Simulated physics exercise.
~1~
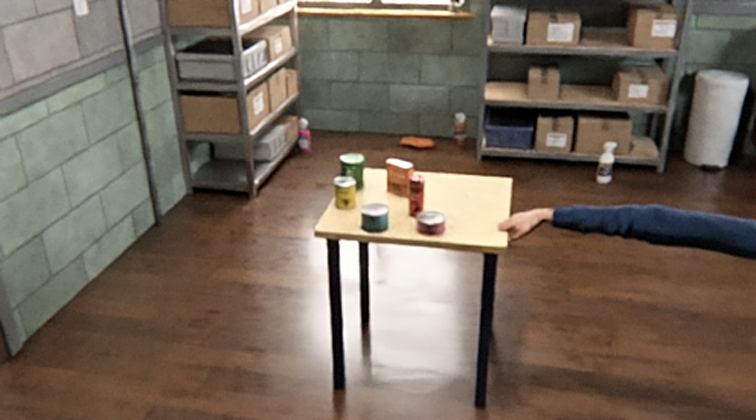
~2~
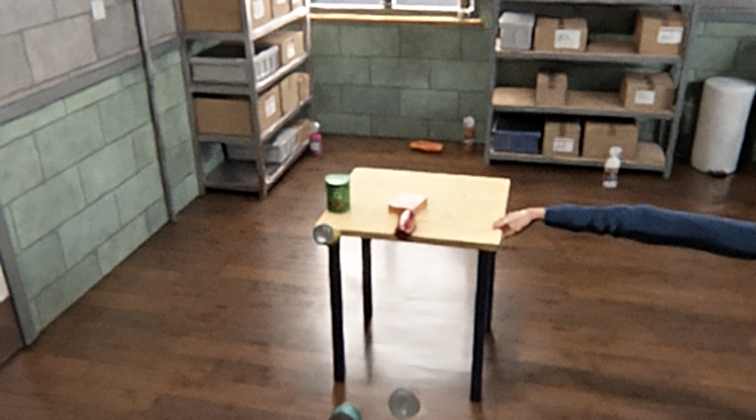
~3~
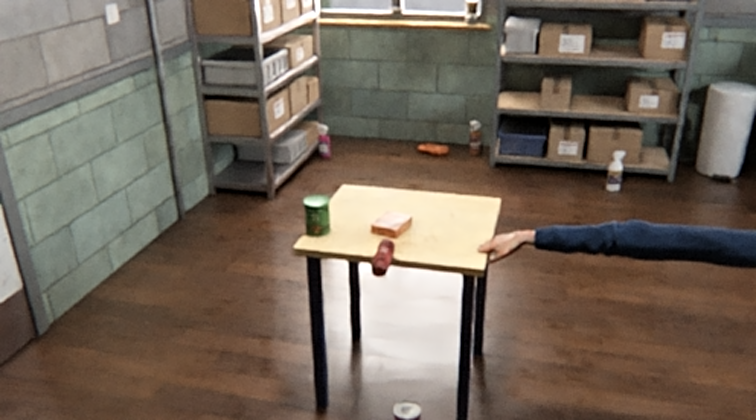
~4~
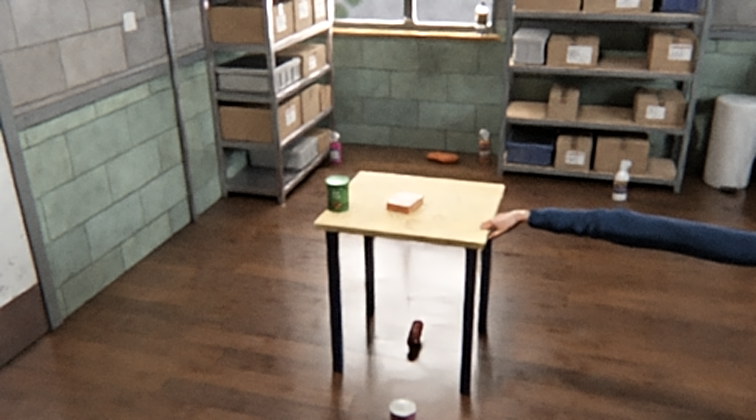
A hand jerks the table, dropping four containers, while the green tin stays upright.
